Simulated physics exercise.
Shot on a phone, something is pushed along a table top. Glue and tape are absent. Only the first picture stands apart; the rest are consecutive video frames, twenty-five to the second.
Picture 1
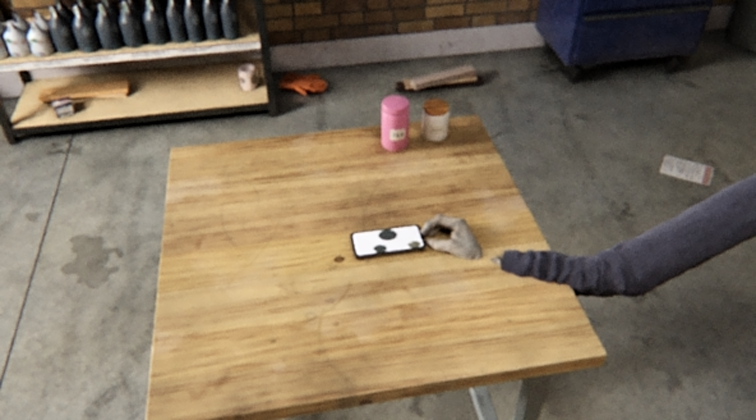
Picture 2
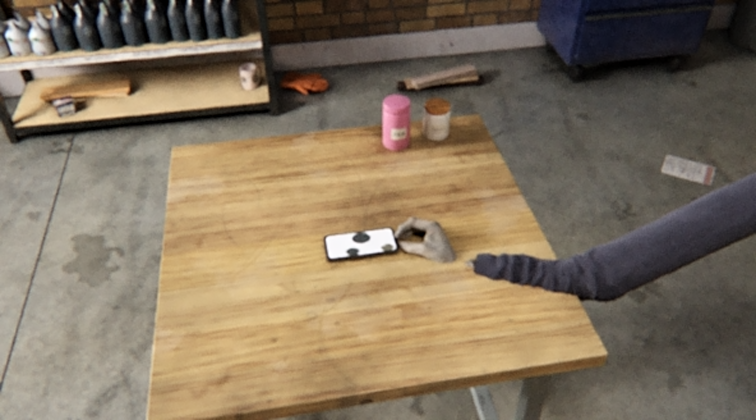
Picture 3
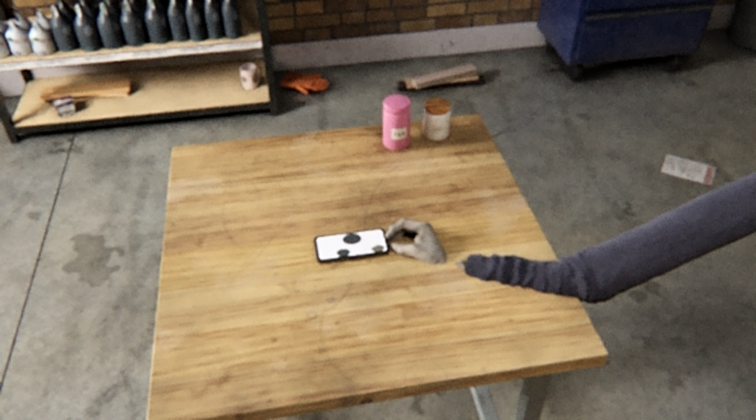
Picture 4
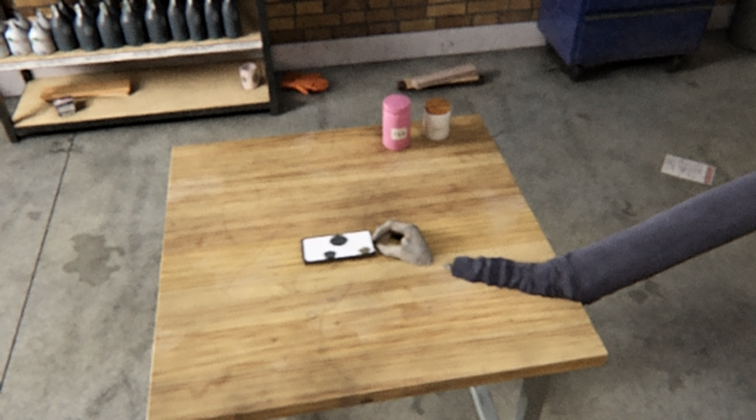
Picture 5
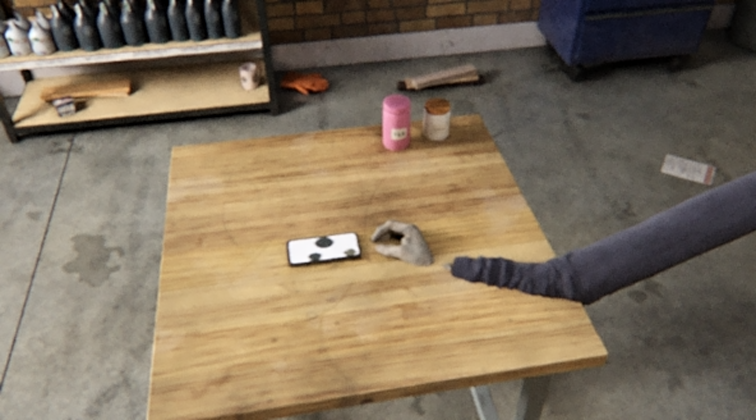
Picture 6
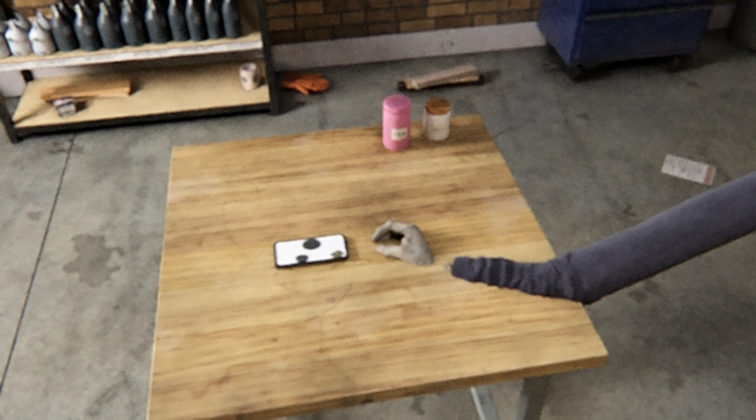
On a wooden table, a gloved hand pushes a phone left, and it slides clear.
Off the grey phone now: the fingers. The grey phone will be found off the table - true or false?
False, it remains on the table.
Then, 0.10 s later than the last frame, grey phone moved about its own width near (286, 254).
Then, 0.20 s later than the last frame, grey phone moved about its own width near (270, 257).
When it is over, moved from the start, grey phone. End places, in pixels of the last picture, grey phone near (265, 257).
